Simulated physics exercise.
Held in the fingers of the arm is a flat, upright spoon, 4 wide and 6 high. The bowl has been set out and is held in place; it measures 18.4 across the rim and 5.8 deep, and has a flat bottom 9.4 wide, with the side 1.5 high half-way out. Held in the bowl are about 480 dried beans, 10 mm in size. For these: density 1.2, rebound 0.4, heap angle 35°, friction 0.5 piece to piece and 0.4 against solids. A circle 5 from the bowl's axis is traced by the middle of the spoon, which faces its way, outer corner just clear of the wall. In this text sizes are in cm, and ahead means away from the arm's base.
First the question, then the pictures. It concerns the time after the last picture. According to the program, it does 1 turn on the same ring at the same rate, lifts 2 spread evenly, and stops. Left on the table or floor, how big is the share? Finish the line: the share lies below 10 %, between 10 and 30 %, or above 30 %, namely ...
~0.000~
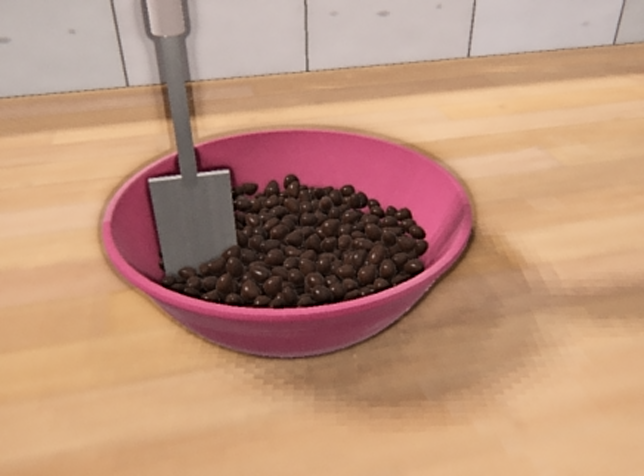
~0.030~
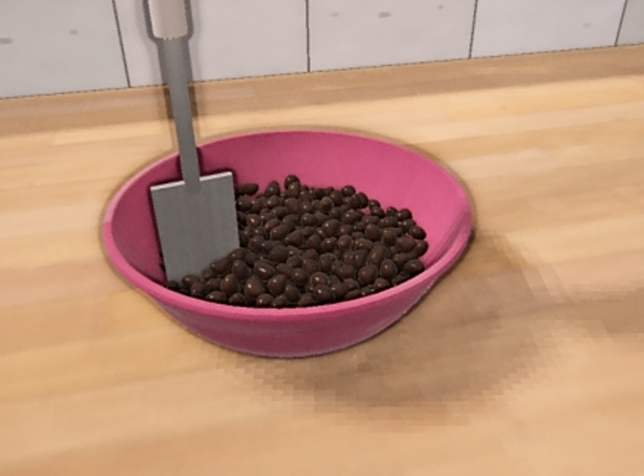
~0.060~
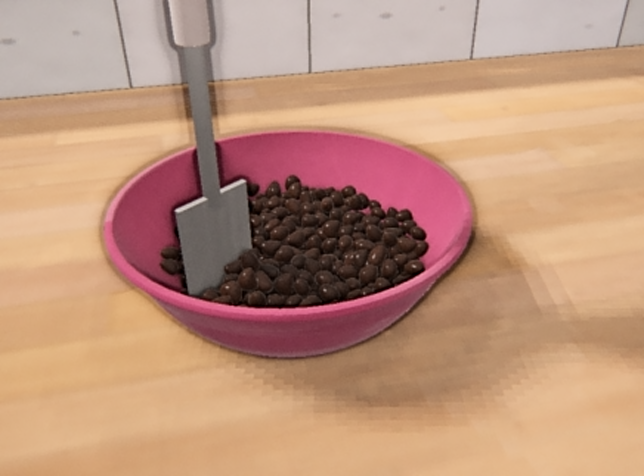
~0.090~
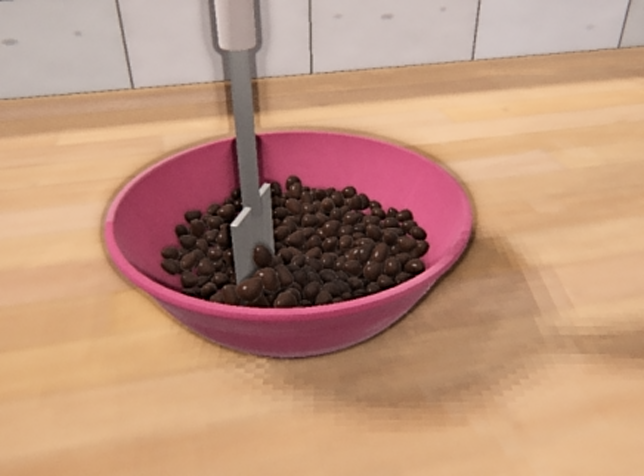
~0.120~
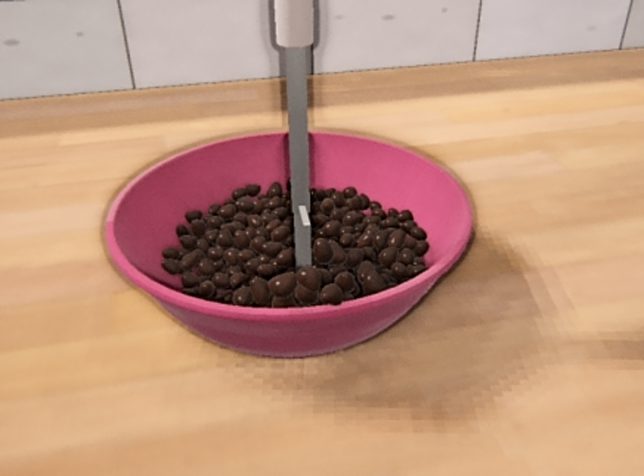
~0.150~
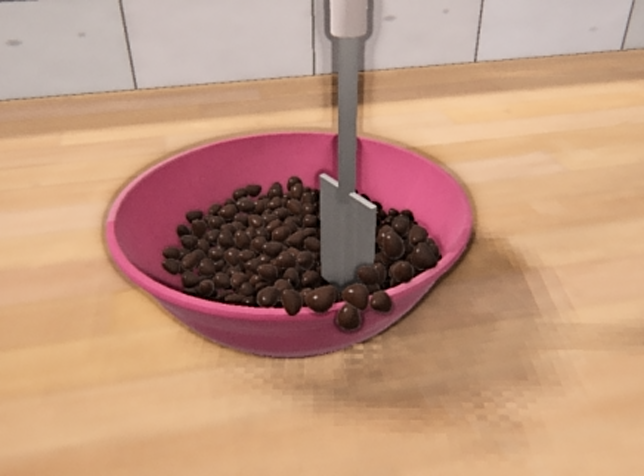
... between 10 and 30 %.
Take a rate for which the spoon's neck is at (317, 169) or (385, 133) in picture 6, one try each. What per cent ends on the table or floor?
Some 10 and 15 %.
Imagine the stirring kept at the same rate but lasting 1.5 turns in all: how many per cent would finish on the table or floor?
Estimate: Near 20 %.
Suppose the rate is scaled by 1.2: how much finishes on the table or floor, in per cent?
I'd put it near 15 %.
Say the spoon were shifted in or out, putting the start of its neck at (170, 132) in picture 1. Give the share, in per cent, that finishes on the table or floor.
5 %.
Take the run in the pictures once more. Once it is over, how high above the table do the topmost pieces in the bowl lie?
Top height: Around 4.5 cm.
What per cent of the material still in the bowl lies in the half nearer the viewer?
Close to 45 in a hundred.
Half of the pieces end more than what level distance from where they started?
Something like 1 centimetres, give or take.
By 0.26 s, 204° round, highest piece 9 above the table; 448 in the bowl, 6 on the table or floor, 21 in flight or on the tool.
By 0.36 s, 297° round, highest piece 9 above the table; 427 in the bowl, 29 on the table or floor, 19 in flight or on the tool.
By 0.62 s, 0° round, highest piece 5 above the table; 410 in the bowl, 65 on the table or floor.
By 1.32 s, 0° round, highest piece 5 above the table; 410 in the bowl, 65 on the table or floor.
Final count, 410 in the bowl, 65 on the table or floor. That is 14 % on the table or floor.
